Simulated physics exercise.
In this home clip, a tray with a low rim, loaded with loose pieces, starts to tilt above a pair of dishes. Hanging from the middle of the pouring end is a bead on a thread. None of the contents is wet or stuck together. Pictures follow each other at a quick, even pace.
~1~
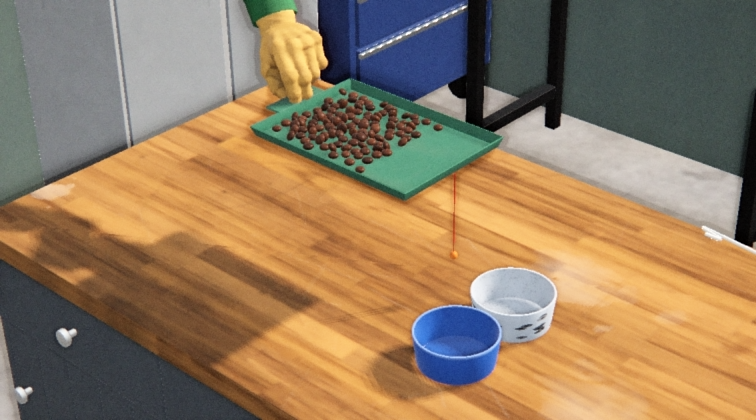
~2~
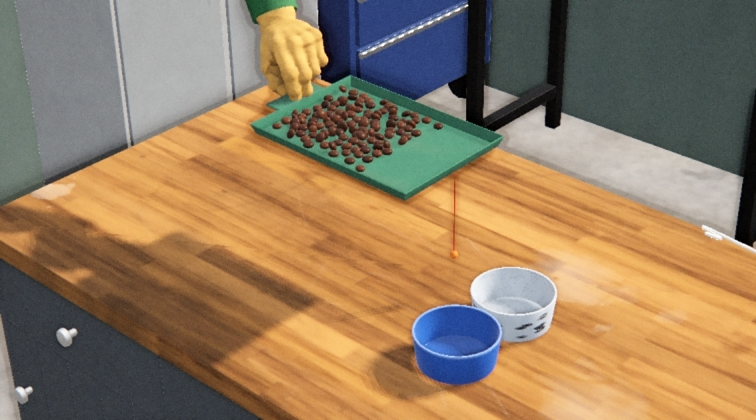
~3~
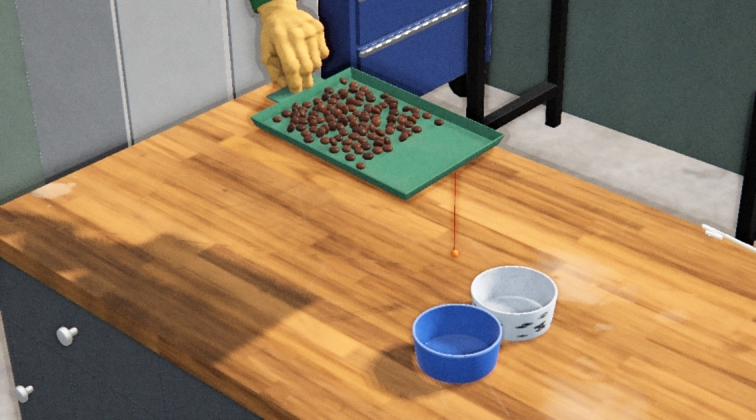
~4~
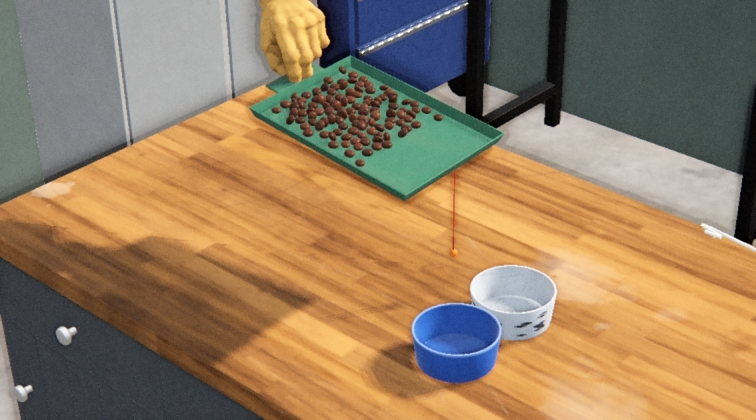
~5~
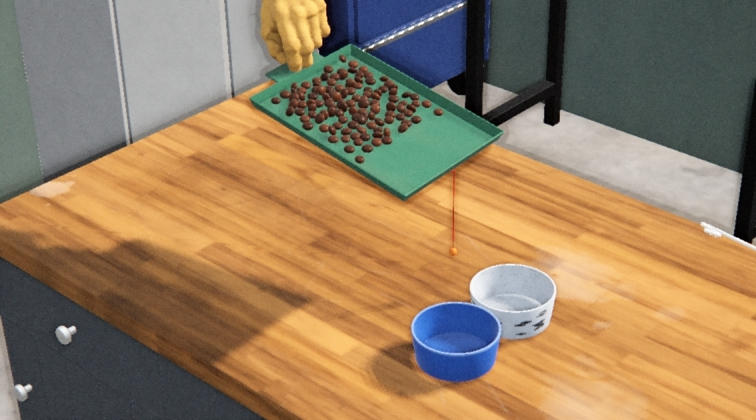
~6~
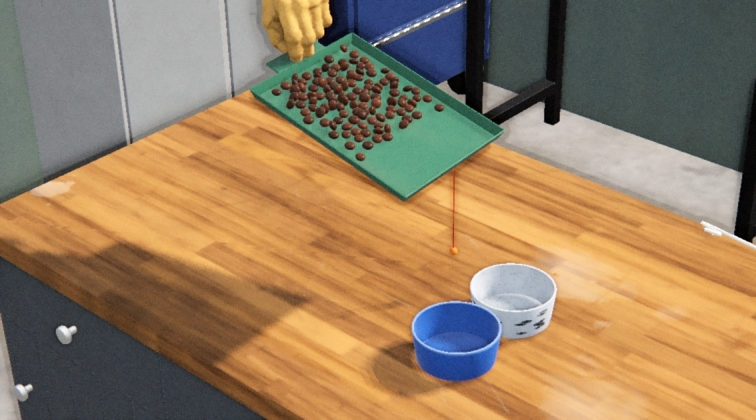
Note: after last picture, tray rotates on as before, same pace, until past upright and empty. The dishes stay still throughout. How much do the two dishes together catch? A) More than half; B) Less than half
The answer is B.
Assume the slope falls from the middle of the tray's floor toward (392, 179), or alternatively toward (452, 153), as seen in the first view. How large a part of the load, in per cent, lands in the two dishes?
10 %, give or take, and then 10 %.
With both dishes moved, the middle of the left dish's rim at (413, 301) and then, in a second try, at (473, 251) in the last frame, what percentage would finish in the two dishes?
Trial 1 around 70 percent, trial 2 around 0 percent.
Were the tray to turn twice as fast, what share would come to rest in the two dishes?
Estimate: Some 70 %.
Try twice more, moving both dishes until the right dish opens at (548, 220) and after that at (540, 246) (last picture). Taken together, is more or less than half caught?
The first time it's lower than half, the second time lower than half.
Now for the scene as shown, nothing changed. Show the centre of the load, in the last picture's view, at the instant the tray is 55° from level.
Somewhere around pixel (424, 179) in the last picture.
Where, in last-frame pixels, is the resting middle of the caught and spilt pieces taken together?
Roughly at pixel (437, 326).
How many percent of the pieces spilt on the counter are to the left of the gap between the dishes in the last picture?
Roughly 100 in a hundred.
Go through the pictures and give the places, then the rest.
Corners of the pouring end (405, 191) and (498, 137), level; middle of the load (351, 126), flat chocolate drops; left dish (491, 361); right dish (547, 319); bead on its thread (454, 255), in the first frame.
Corners of the pouring end (405, 190) and (498, 136), level; middle of the load (351, 124), in the second frame.
Corners of the pouring end (406, 190) and (499, 135), tipped barely, lowest at the left corner; middle of the load (351, 119), in the third frame.
Corners of the pouring end (405, 191) and (498, 133), tipped a little, lowest at the left corner; middle of the load (351, 111), in the fourth frame.
Corners of the pouring end (405, 192) and (499, 131), tipped a little, lowest at the left corner; middle of the load (351, 104), in the fifth frame.
Corners of the pouring end (405, 193) and (499, 130), tipped a little, lowest at the left corner; middle of the load (351, 97); left dish (491, 357); right dish (547, 315), in the sixth frame.
Just after the last frame, tray tipped steeply; the larger part on the tray; roughly a quarter in the air.
A moment on, tray tipped right over; about a tenth on the tray; roughly a quarter in the left dish; about a tenth in the right dish; roughly half outside both; about a tenth in the air.
Further on, tray tipped past a quarter turn; roughly a quarter in the left dish; about a tenth in the right dish; roughly two thirds outside both.
When it is over, tray tipped past a quarter turn; roughly a quarter in the left dish; about a tenth in the right dish; roughly two thirds outside both.
